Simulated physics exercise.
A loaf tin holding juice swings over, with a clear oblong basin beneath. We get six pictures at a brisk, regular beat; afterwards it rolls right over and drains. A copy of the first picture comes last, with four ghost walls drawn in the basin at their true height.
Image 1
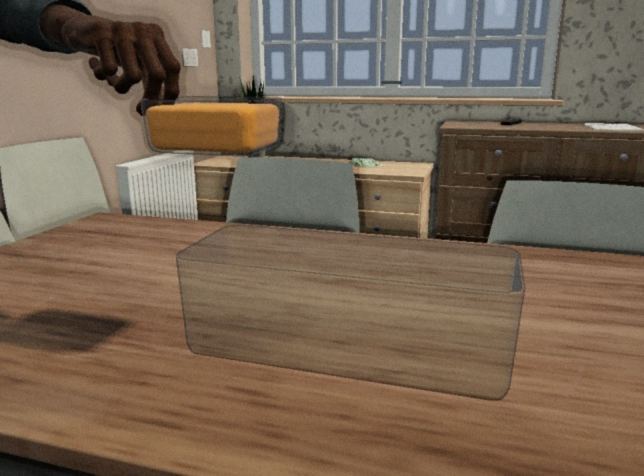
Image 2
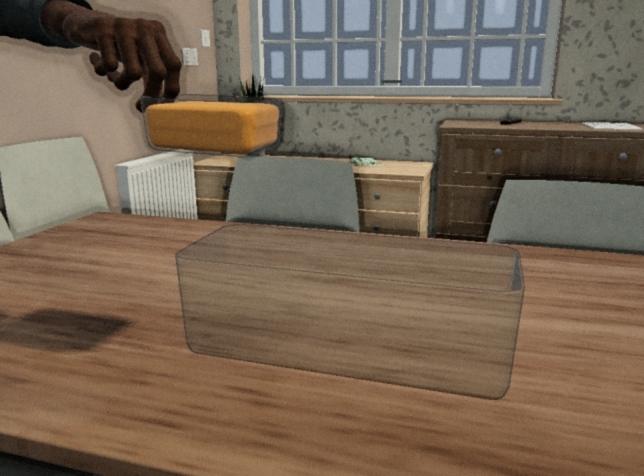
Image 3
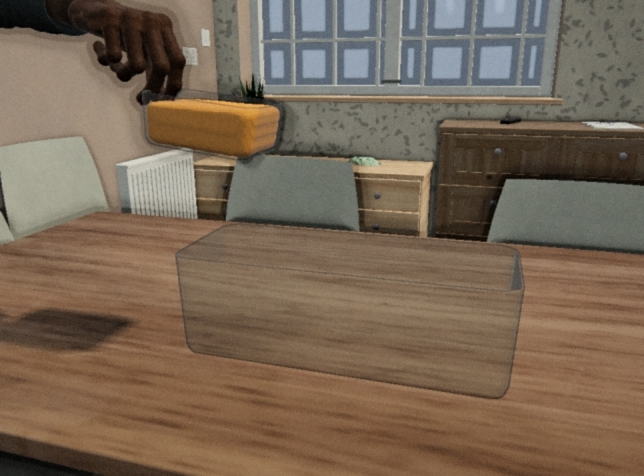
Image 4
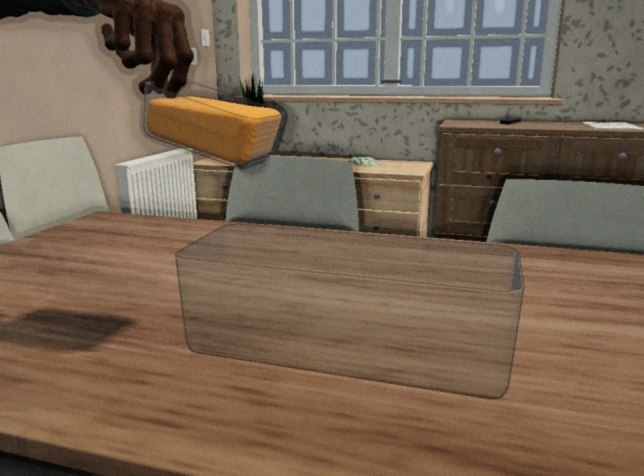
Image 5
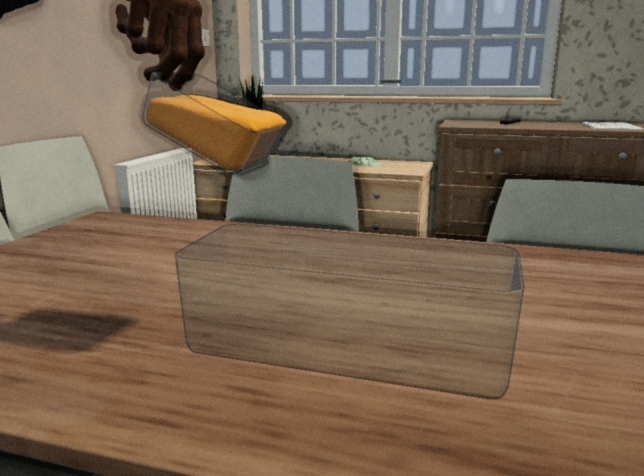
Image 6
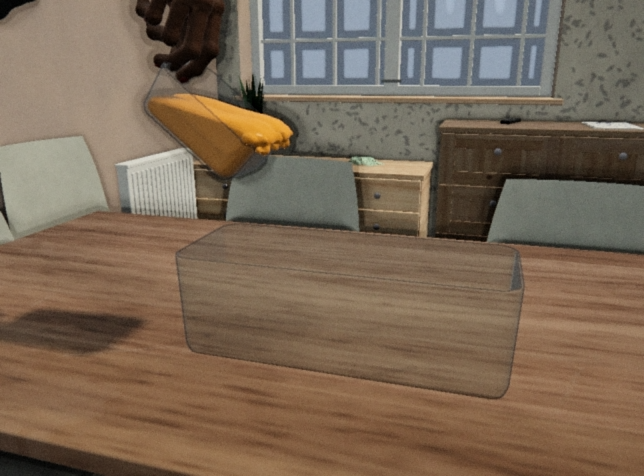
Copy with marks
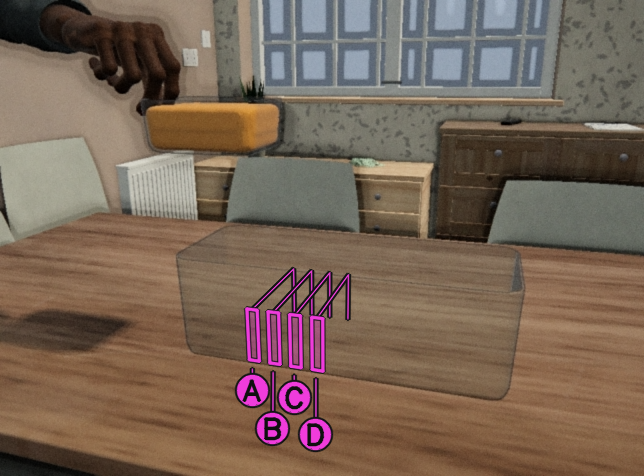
A dark hand held a clear loaf-shaped container of orange juice above a table with a clear oblong basin on it, then tilted it steadily to the right until juice slipped over the lip.
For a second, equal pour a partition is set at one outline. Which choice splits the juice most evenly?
Choose C.
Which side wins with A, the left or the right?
More ends on the right.
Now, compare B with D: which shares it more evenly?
B it is.
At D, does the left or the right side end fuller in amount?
More ends on the left.
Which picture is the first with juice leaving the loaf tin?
Picture 5.
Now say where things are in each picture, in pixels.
In the first frame, upright, lip at (267, 99); basin from (190, 348) to (509, 397); nothing has left yet.
In the second frame, upright, lip at (267, 100); nothing has left yet.
In the third frame, tipped about 7°, lip at (269, 105); nothing has left yet.
In the fourth frame, tipped about 16°, lip at (271, 115); nothing has left yet.
In the fifth frame, tipped about 27°, lip at (271, 128); juice is over the lip, down to (271, 128).
In the sixth frame, tipped about 40°, lip at (270, 141); juice is over the lip, down to (274, 148).
On the marked copy, A at (252, 368); B at (273, 372); C at (294, 375); D at (315, 378).
If A is chosen, about 11 % ends left of the wall and 87 % right of it; 3 % is lost outside.
If B is chosen, about 19 % ends left of the wall and 79 % right of it; 3 % is lost outside.
If C is chosen, about 51 % ends left of the wall and 46 % right of it; 3 % is lost outside.
If D is chosen, about 86 % ends left of the wall and 6 % right of it; 8 % is lost outside.
